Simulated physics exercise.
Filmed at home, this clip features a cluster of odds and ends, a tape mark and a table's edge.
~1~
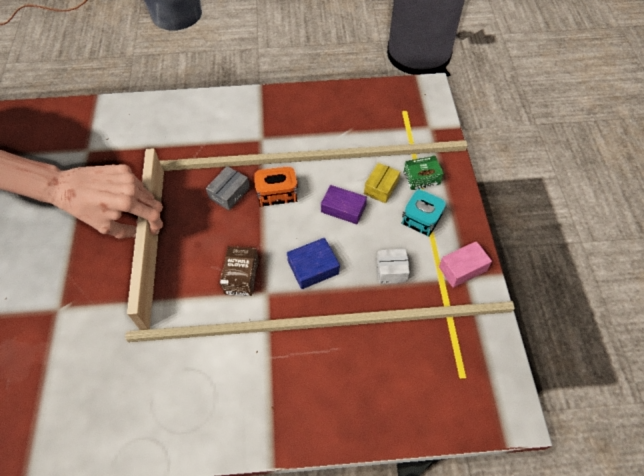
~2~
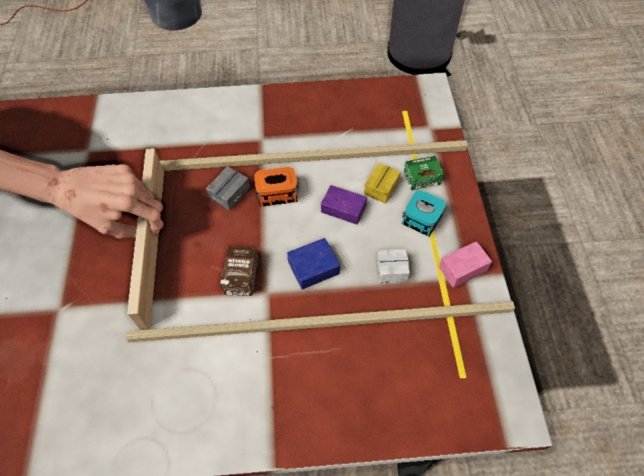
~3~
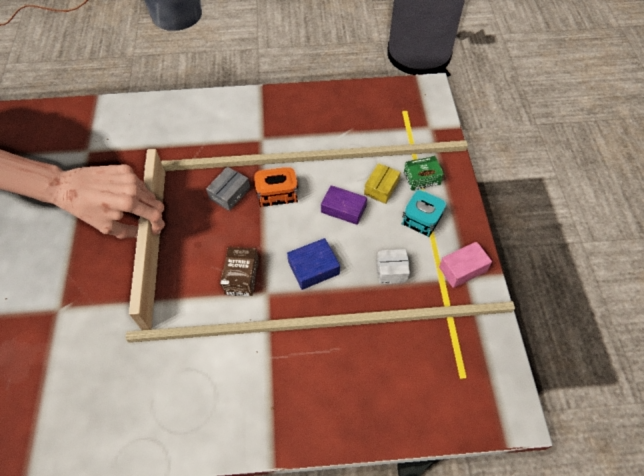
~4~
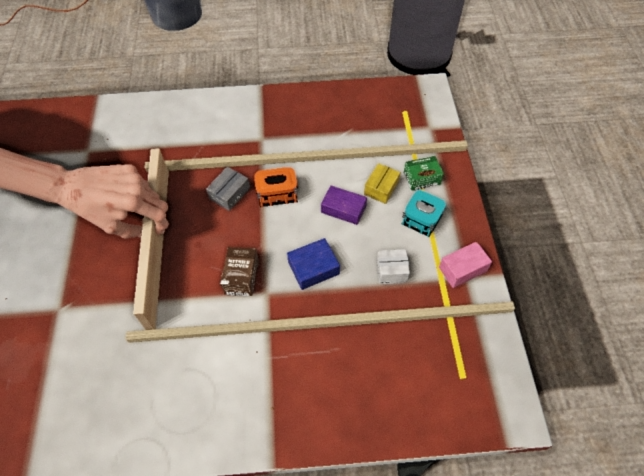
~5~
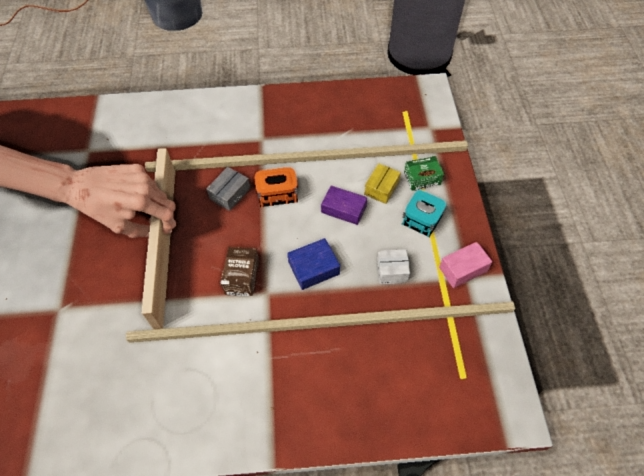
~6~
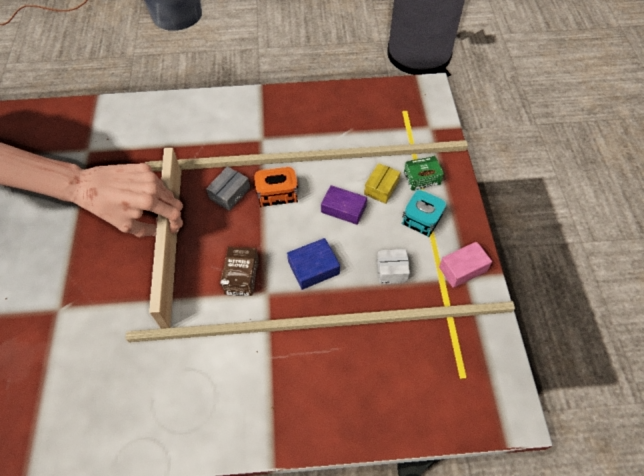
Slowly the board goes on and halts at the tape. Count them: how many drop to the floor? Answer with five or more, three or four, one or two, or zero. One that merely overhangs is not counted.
The count that falls is three or four.
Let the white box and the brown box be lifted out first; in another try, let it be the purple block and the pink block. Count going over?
Well, the first time you'd get 2, and the next time 3.
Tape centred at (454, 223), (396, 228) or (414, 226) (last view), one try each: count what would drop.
The counts would be 7, 2 and 4.
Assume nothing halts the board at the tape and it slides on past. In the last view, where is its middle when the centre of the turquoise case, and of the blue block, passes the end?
Middle: Roughly (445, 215); roughly (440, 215).
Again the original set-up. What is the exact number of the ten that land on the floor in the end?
Exactly 4.
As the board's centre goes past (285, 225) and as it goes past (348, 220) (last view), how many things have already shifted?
At that stage 5; at the next, 9.
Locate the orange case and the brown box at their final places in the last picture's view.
The orange case stops around (467, 172); the brown box around (453, 254).
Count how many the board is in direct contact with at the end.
All in all, 3.
Soon after, none off yet; pink block at rest near (465, 264); green box at rest near (423, 173); turquoise case at rest near (424, 213).
Then, none off yet; pink block moved a little near (481, 264); green box moved about its own width near (451, 172); turquoise case at rest near (424, 213).
At rest, the number that fall off is three or four; fallen, white box, yellow box, green box and pink block.
